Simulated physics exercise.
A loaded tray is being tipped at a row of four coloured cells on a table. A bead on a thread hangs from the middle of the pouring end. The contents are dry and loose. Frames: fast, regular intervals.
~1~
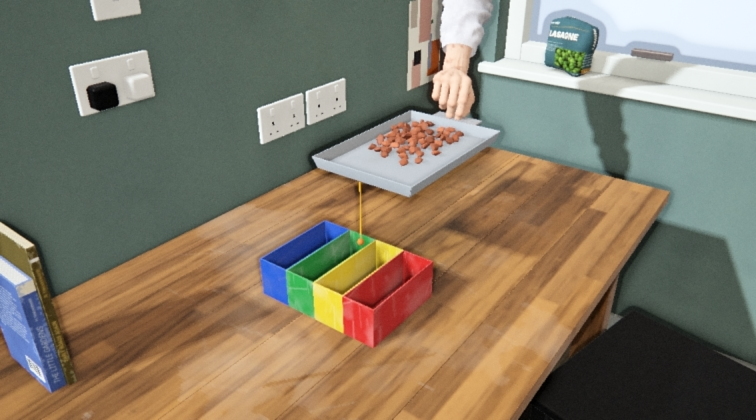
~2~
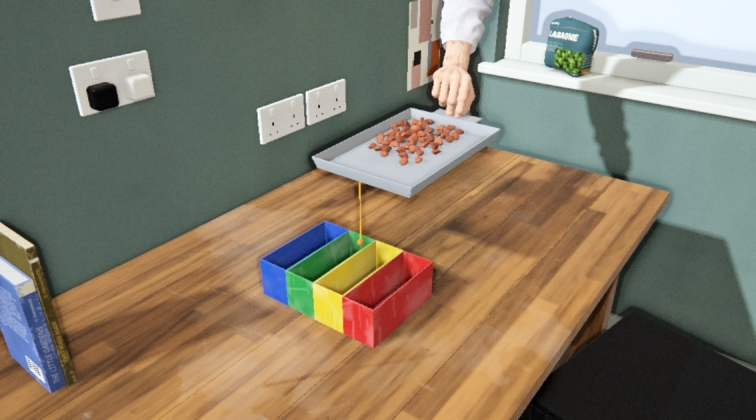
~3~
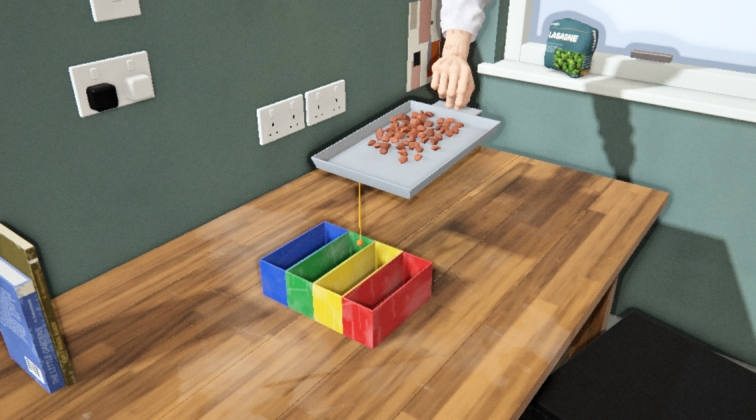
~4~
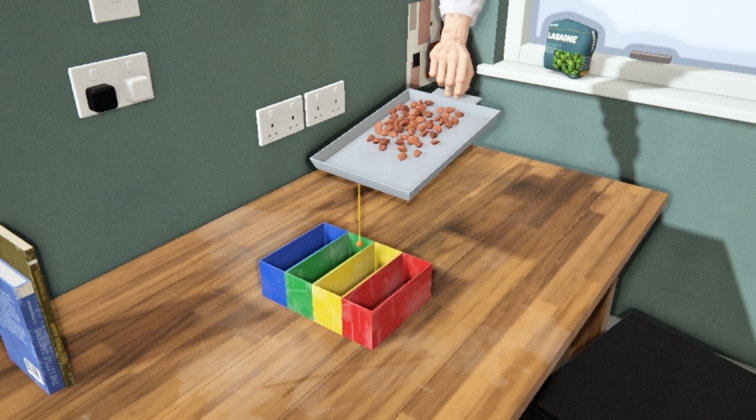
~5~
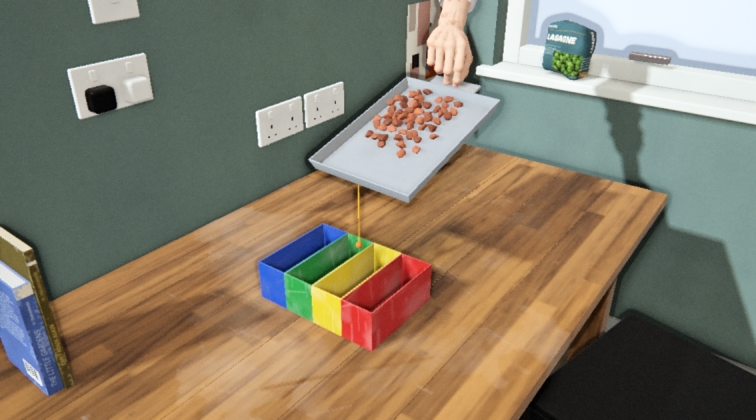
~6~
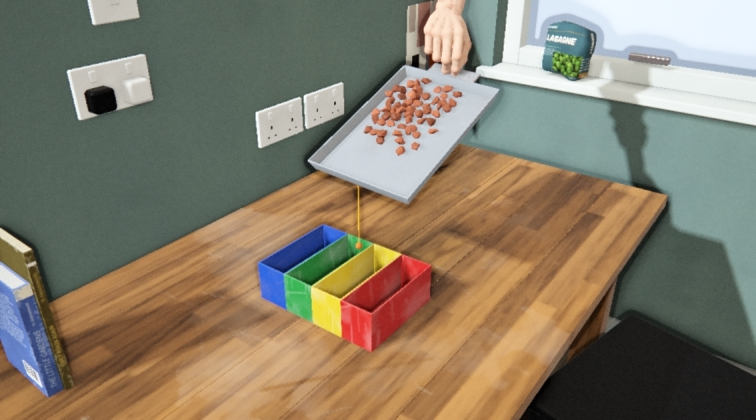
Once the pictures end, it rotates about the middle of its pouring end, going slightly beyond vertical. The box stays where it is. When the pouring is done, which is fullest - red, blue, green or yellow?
Fullest: The red cell.
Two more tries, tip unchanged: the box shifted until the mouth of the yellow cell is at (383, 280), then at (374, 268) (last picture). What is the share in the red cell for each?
In order, 10 % and 30 %.
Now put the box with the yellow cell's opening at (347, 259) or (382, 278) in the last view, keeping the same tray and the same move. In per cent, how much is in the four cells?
60 % for the first, 90 % for the second.
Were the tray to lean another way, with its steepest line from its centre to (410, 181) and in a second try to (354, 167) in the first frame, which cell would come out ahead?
First: The red one, second: The cell in blue.
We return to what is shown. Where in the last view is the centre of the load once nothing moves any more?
Close to (355, 314), more or less.
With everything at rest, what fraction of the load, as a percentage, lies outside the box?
Near 10 in a hundred.
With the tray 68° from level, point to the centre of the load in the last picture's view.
The middle of the pieces sits at roughly (364, 185).
Soon, tray tipped steeply; most on the tray; about a quarter falling or outside the box.
A while on, tray tipped past a quarter turn; a small part on the tray; about a third in the red cell; about a quarter in the yellow cell; about a quarter in the green cell; a stray few in the blue cell; about a quarter falling or outside the box.
Towards the end, tray tipped past a quarter turn; about a third in the red cell; about a quarter in the yellow cell; about a quarter in the green cell; a stray few in the blue cell; a small part falling or outside the box.
Finally, tray tipped past a quarter turn; about a third in the red cell; about a quarter in the yellow cell; about a quarter in the green cell; a stray few in the blue cell; a small part outside the box.
